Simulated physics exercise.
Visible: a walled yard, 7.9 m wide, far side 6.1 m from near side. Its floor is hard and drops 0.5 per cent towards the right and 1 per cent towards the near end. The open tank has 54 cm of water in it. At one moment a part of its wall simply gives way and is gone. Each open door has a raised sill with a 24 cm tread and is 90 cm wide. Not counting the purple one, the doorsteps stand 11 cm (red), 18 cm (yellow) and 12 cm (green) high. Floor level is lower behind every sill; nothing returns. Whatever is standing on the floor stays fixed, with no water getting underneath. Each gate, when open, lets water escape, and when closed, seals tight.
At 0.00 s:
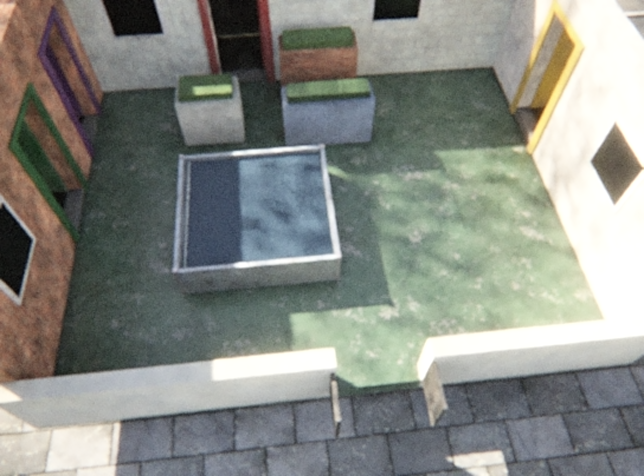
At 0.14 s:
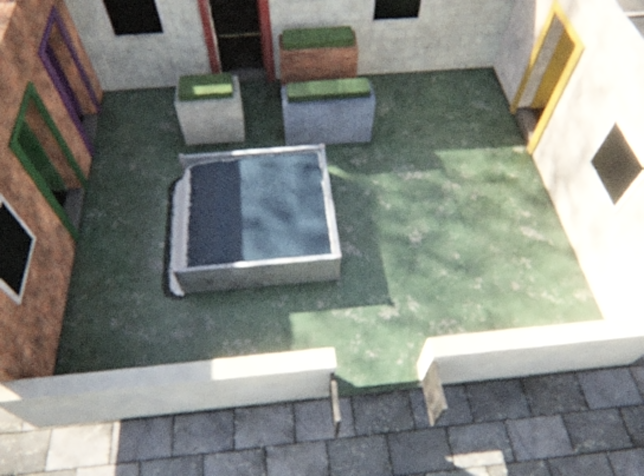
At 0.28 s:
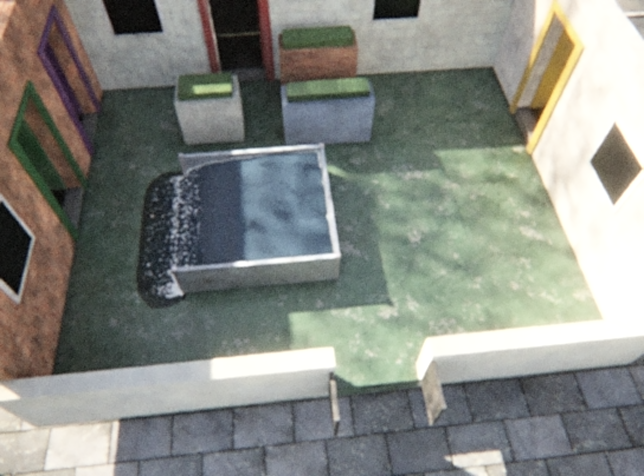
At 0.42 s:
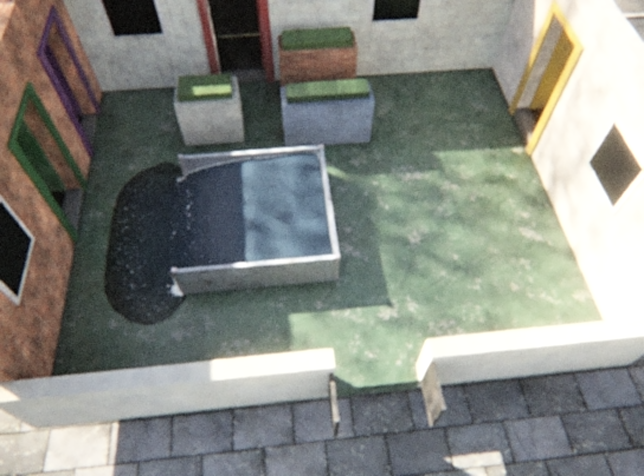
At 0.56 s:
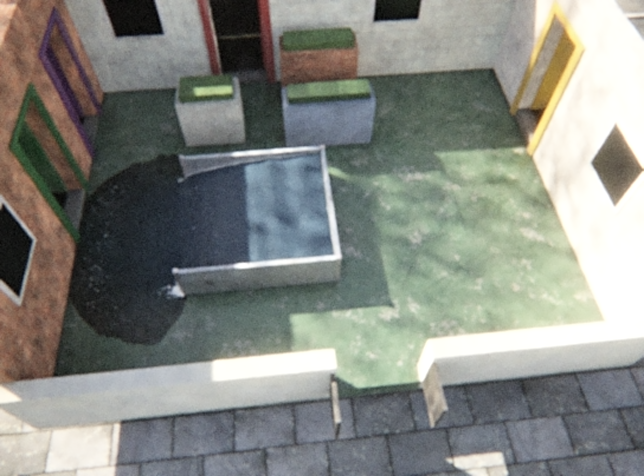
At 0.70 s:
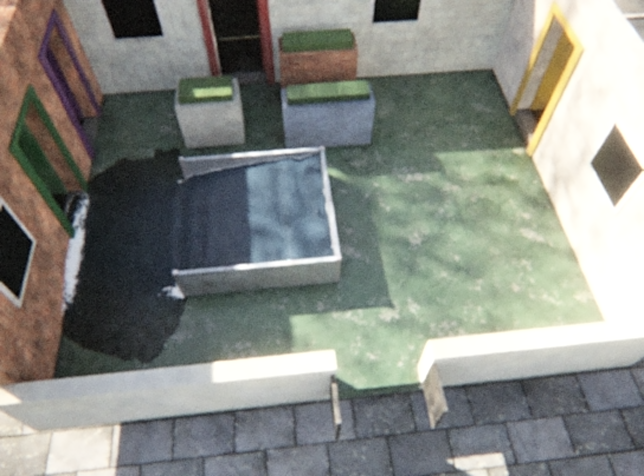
Dark water pours from the open tank's left side and spreads across the green yard floor to the brown wall.
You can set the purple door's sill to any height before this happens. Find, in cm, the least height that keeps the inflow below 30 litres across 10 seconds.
The least height is about 6 cm.
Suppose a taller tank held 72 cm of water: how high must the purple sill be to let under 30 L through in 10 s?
Step height: Approx. 9.0 cm.
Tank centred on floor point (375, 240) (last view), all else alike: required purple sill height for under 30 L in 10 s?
8.0 cm, give or take.
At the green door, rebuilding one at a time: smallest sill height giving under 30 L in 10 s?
Green door, minimum about 27 cm.
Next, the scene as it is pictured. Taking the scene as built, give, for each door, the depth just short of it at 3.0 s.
In cm: Red 0, purple 10, yellow 0, green 24.
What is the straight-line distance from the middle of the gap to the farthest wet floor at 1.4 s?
Roughly 3.0 m.
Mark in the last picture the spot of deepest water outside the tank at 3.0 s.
Near pixel (49, 404).
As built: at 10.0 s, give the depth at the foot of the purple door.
It works out to about 4.0 centimetres deep.
After 1.4 s water covers 20 % of the floor, deepest (36 cm) near (86, 263); 5 cm at the purple door, 0 litres in over its 7 cm sill.
After 3.0 s water covers 30 % of the floor, deepest (34 cm) near (49, 404); 10 cm at the purple door, 7 litres in over its 7 cm sill.
After 10.0 s water covers 90 % of the floor, deepest (10 cm) near (587, 300); 4 cm at the purple door, 21 litres in over its 7 cm sill.
At the purple door as built, the water arrived by 1.3 s and peaked near 11 cm at 2.4 s.
With a sill of 5.5 cm, 40 litres would have come in within the 10 s; with 7 cm, 21 litres. So under 30 litres takes about 6 cm.
